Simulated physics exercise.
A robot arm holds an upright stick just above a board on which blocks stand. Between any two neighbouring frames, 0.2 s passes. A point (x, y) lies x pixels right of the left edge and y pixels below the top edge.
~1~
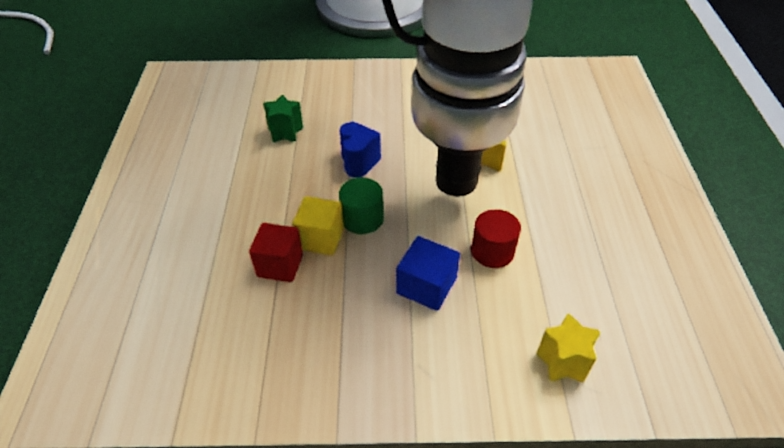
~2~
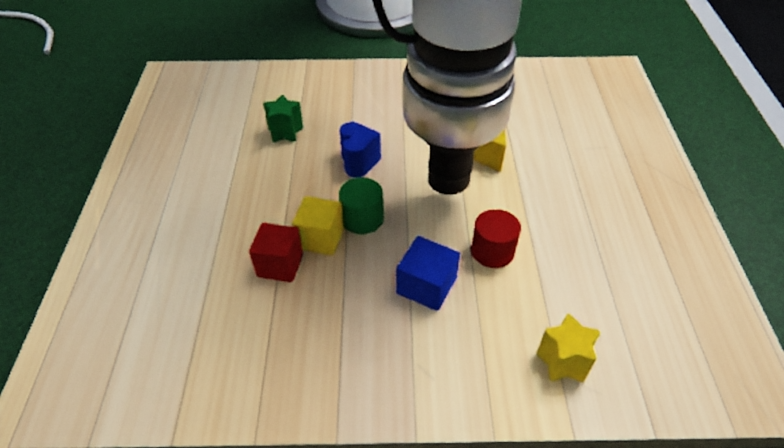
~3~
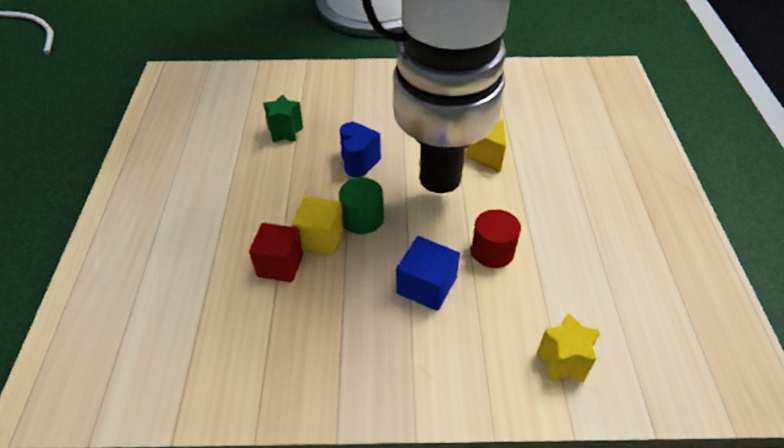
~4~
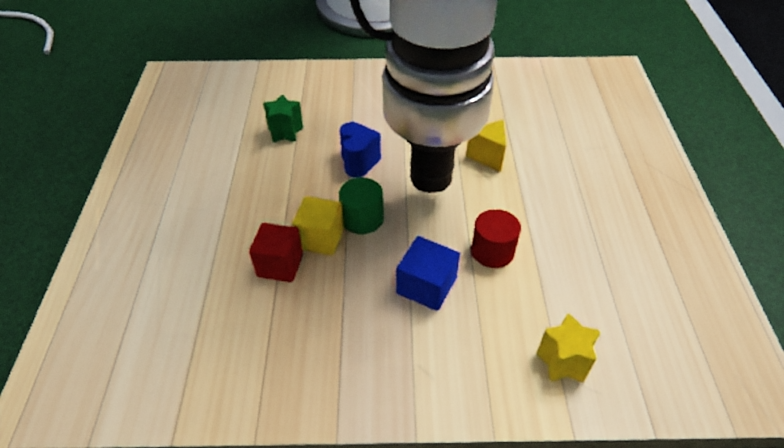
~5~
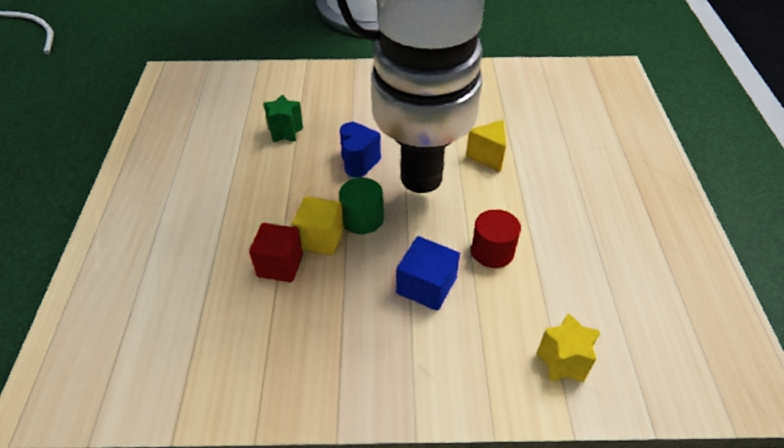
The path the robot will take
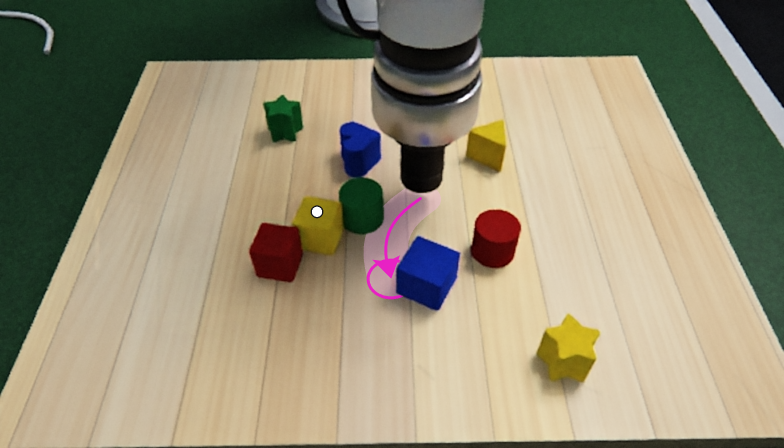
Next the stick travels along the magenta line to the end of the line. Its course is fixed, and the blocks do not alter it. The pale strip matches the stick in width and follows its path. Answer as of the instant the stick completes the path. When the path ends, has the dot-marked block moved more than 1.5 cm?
No, it doesn't check out.
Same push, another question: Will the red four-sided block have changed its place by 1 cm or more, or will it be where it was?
That block remains where it is.
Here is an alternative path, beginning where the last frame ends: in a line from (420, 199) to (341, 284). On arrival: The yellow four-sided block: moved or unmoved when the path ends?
The answer is that it is displaced.
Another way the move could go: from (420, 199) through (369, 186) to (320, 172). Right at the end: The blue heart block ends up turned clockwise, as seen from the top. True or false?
That statement is accurate.
The line goes from (420, 199) over (397, 219) and (386, 247) to (391, 279); the dot is on the yellow four-sided block.
The first path, step by step. One third of the way, stick at (396, 201); yellow four-sided block at (307, 212); green cylinder at (352, 194).
Two thirds of the way, stick at (386, 229); yellow four-sided block at (303, 210), turned 20° anticlockwise; green cylinder at (346, 197).
At the end, stick at (391, 260); red four-sided block unmoved; yellow four-sided block at (303, 210), turned 20° anticlockwise; blue heart block unmoved; green cylinder at (346, 197); blue four-sided block at (438, 267), turned 10° anticlockwise.
